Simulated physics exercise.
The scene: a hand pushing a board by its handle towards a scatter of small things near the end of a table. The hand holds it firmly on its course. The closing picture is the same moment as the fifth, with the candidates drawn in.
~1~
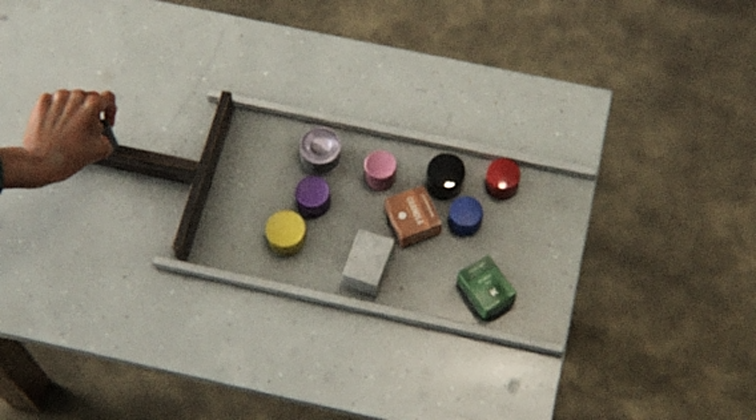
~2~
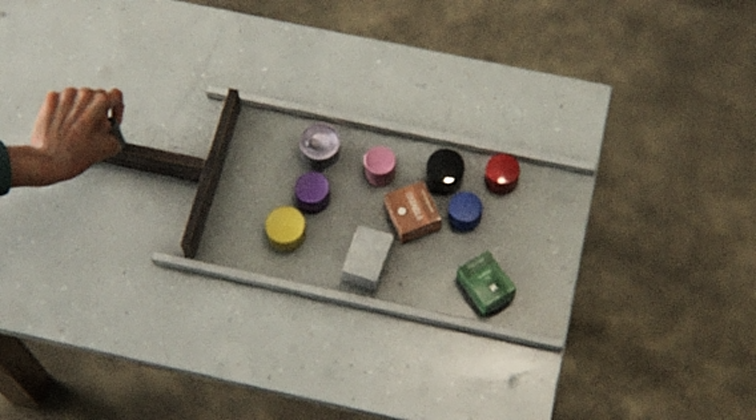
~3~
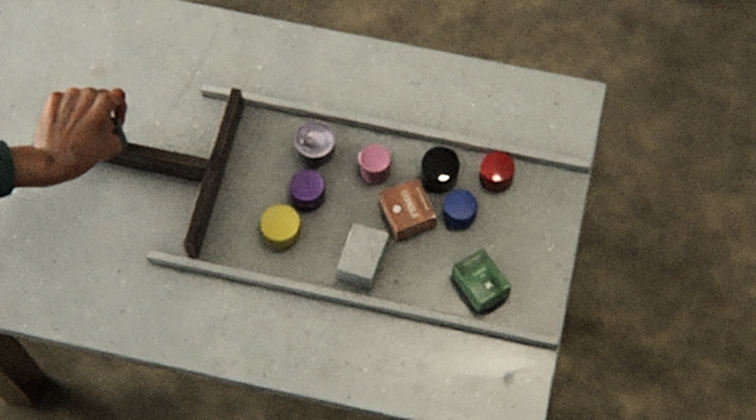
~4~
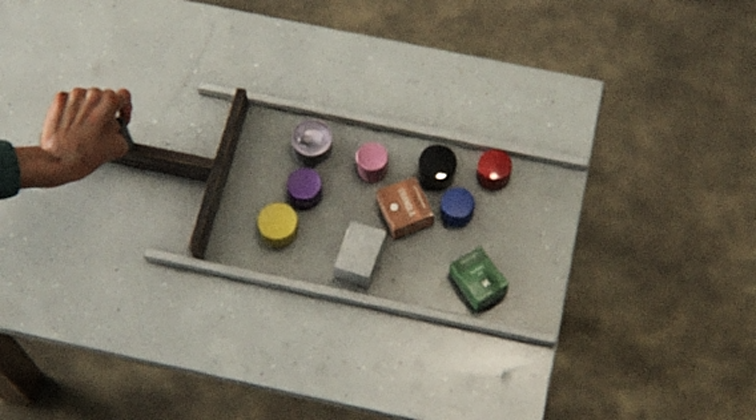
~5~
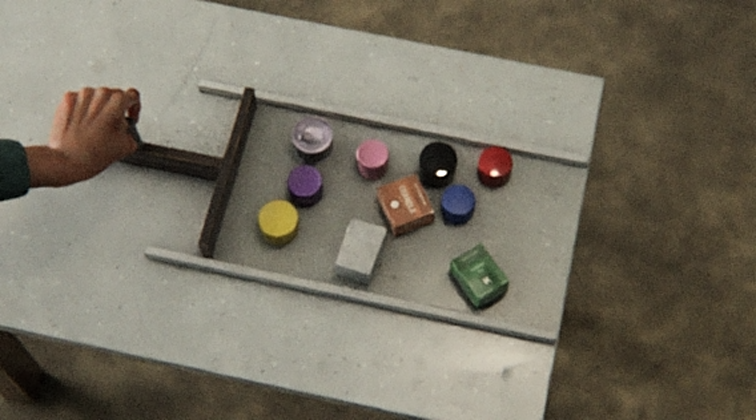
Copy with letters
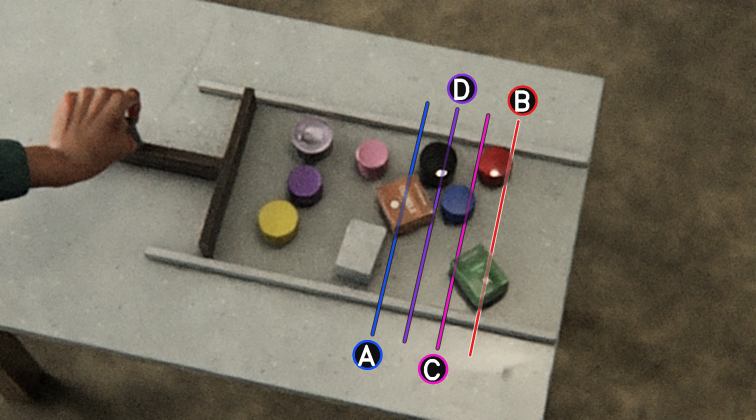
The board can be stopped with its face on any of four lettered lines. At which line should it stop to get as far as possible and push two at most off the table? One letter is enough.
It can go as far as B.
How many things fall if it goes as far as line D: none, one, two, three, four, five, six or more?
By then, none.
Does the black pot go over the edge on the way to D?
No.
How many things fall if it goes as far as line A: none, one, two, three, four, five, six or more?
The count is none.
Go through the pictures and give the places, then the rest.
The first picture shows green packet (487, 287); white block (369, 263); red pot (502, 179).
The second picture shows board (209, 165); blue tin (465, 211).
The third picture shows board (213, 165); black pot (440, 169).
The fourth picture shows board (218, 165); pink jar (373, 162).
The fifth picture shows board (226, 164); yellow jar (279, 223); green packet (480, 275); white block (361, 252).
On the marked copy, A at (401, 215); B at (495, 234); C at (464, 227); D at (432, 221).
Taking B. A third of the way, board (322, 183); grey tin (361, 150); white block (369, 254).
Two thirds of the way, board (418, 203); red pot (529, 166); blue tin (519, 215).
When it is over, board (493, 218); red pot over the edge; blue tin over the edge; two fallen.
As for the rest, A is within the limit but short; C is within the limit but short; D is within the limit but short.
